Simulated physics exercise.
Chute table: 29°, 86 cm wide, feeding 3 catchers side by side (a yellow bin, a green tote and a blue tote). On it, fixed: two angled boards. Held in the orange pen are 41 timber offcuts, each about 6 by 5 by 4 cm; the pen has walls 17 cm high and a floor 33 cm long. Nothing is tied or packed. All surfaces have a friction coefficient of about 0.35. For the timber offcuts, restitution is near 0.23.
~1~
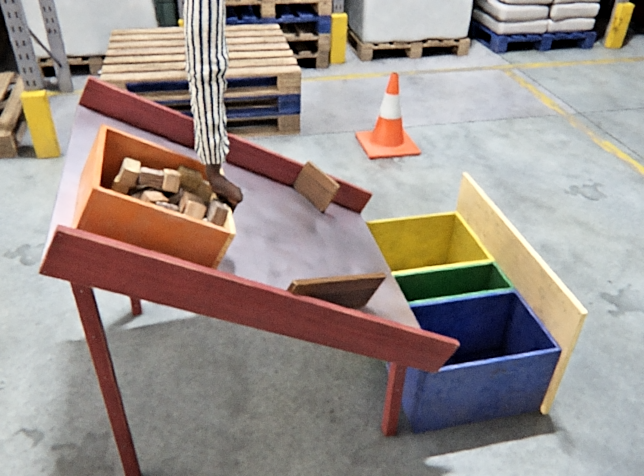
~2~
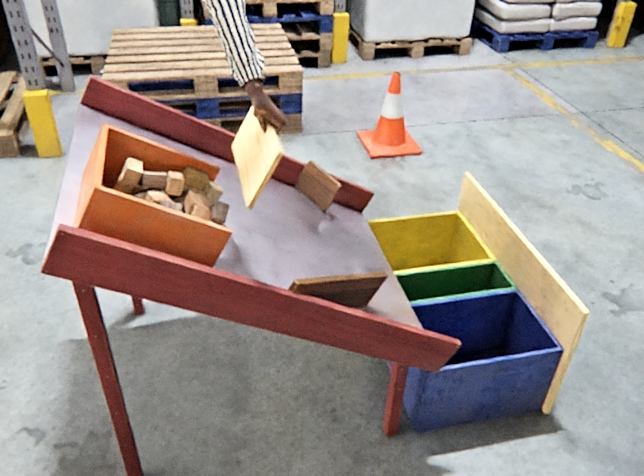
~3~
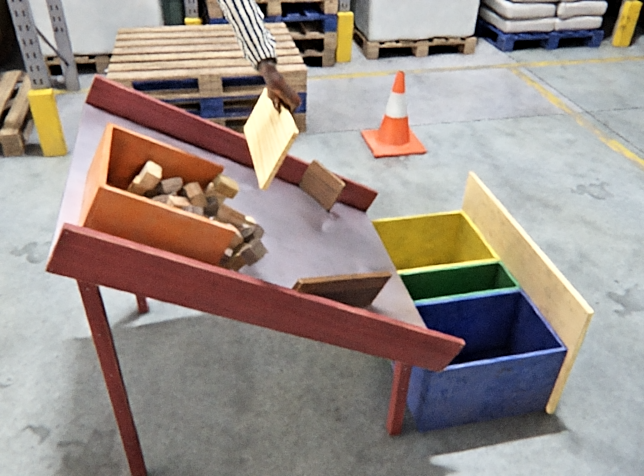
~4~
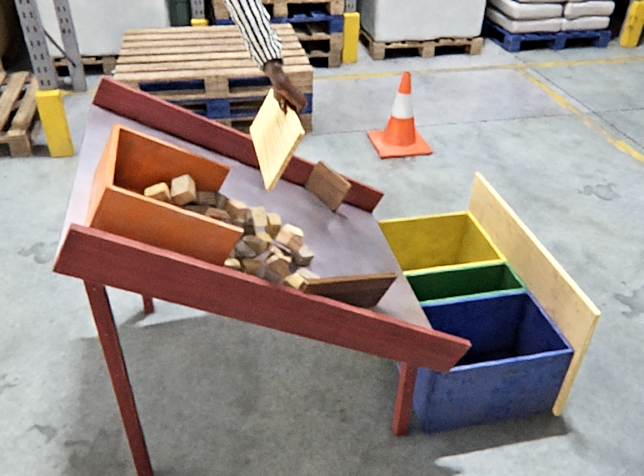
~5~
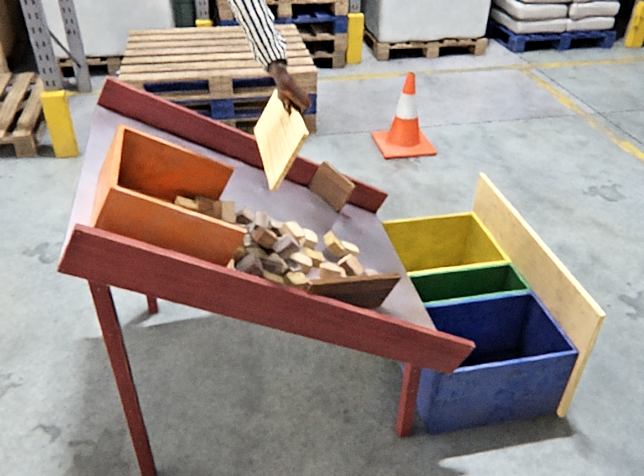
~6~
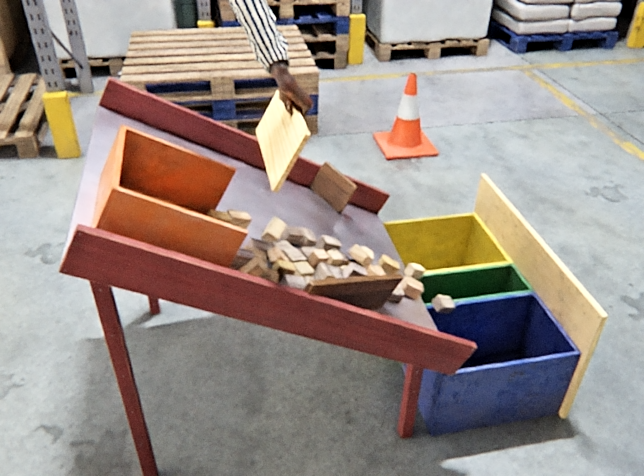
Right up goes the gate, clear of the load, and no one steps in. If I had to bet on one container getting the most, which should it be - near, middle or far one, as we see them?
Bet on the one in the middle.
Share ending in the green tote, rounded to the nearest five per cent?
60 %.
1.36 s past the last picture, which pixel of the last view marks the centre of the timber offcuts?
Centre: Approx. (482, 337).
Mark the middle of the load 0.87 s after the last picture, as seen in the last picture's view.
Roughly at pixel (480, 331).
Then, 0.22 s after the last picture, 4 in the green tote, 2 in the blue tote, 31 on the slope and 4 in the air.
Then, 0.49 s after the last picture, 16 in the green tote, 4 in the blue tote, 13 on the slope and 8 in the air.
Then, 0.87 s after the last picture, 5 in the yellow bin, 25 in the green tote, 9 in the blue tote and 2 on the slope.
Outcome (1.36 s after the last picture), 5 in the yellow bin, 25 in the green tote and 11 in the blue tote.
